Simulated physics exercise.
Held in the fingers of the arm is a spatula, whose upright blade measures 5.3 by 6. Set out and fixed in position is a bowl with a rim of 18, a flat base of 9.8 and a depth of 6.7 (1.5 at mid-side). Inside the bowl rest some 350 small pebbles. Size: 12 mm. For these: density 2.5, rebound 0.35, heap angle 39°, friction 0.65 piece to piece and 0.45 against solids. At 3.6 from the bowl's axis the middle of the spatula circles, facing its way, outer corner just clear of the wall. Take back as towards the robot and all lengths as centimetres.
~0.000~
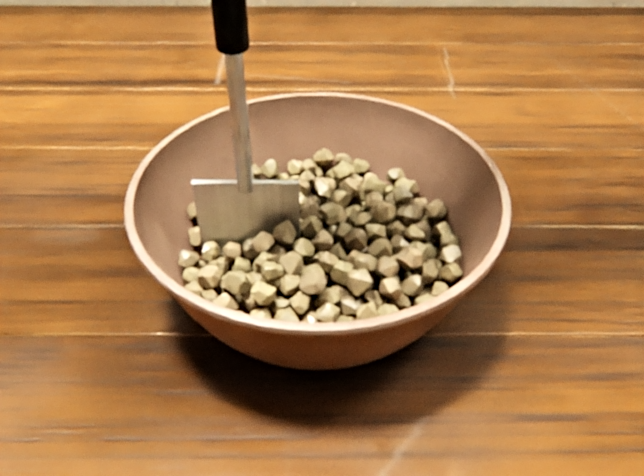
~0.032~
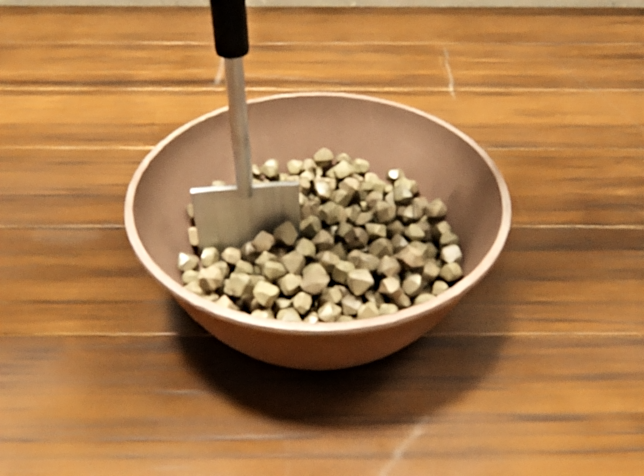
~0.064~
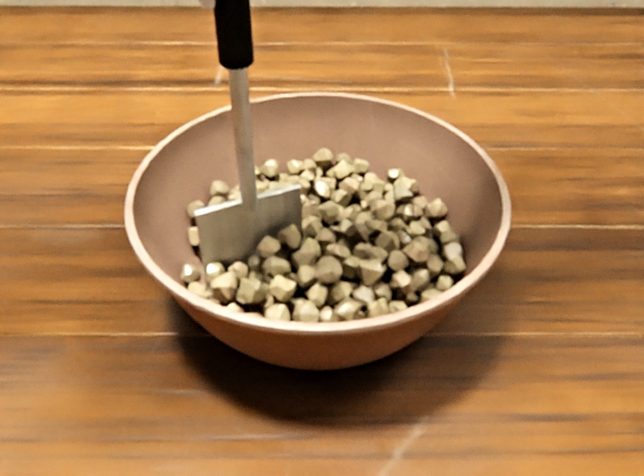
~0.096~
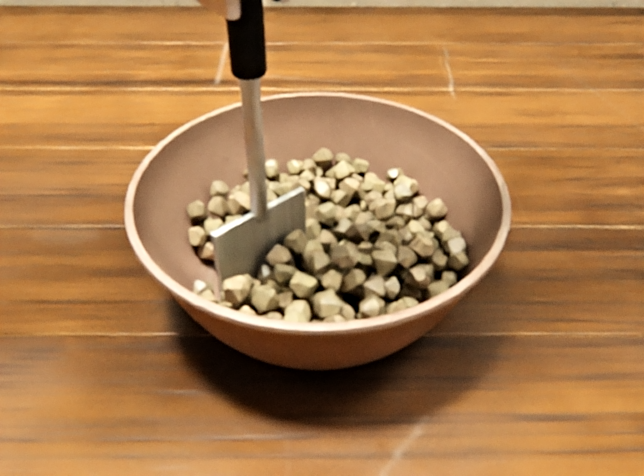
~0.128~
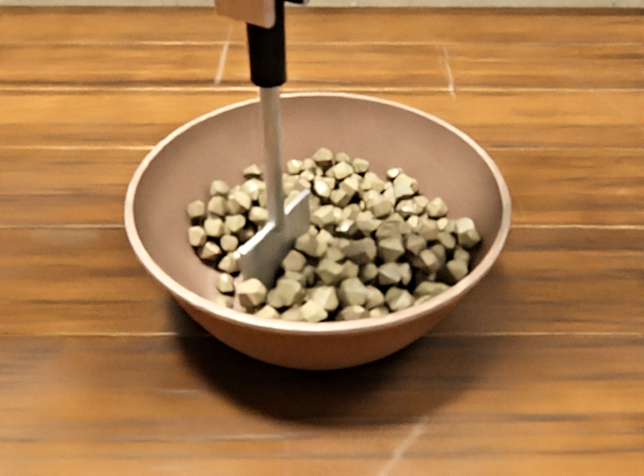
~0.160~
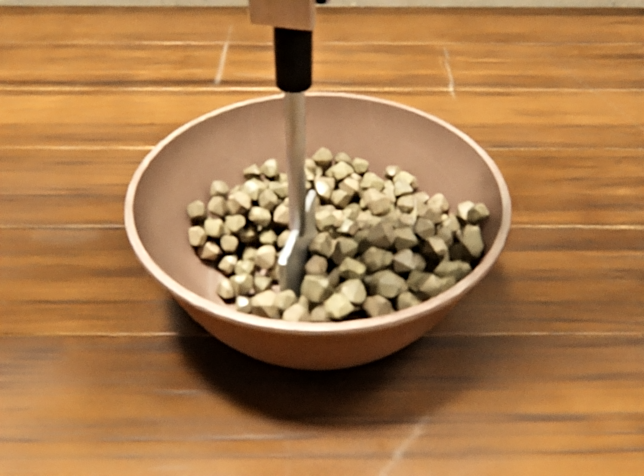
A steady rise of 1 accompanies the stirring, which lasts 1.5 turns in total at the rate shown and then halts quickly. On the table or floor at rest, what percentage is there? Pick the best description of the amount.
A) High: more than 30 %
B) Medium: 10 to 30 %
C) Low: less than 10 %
(B) Medium: 10 to 30 %.
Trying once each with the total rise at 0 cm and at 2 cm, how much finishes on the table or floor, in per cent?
That gives about 20 per cent and 15 per cent, in order.
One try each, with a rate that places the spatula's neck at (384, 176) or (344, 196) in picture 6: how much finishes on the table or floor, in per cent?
About 50 and 35 %.
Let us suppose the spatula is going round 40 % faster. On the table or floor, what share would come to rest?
My guess is about 30 per cent.
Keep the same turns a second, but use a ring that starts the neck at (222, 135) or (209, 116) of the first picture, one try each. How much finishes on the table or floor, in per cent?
Near 25 per cent and near 20 per cent, in that order.
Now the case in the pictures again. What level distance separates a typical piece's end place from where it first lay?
About 10 centimetres.
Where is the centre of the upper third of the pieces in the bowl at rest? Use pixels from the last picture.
The centre is near pixel (391, 174).
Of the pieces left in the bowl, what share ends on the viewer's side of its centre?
25 %.
After 0.50 s, 257° round, highest piece 9 above the table; 323 in the bowl, 18 on the table or floor, 9 in flight or on the tool.
After 0.83 s, 78° round, highest piece 9 above the table; 299 in the bowl, 46 on the table or floor, 5 in flight or on the tool.
After 1.20 s, 180° round, highest piece 7 above the table; 276 in the bowl, 73 on the table or floor, 1 in flight or on the tool.
After 1.90 s, 180° round, highest piece 7 above the table; 276 in the bowl, 74 on the table or floor.
At rest, 276 in the bowl, 74 on the table or floor. That is 21 % on the table or floor.
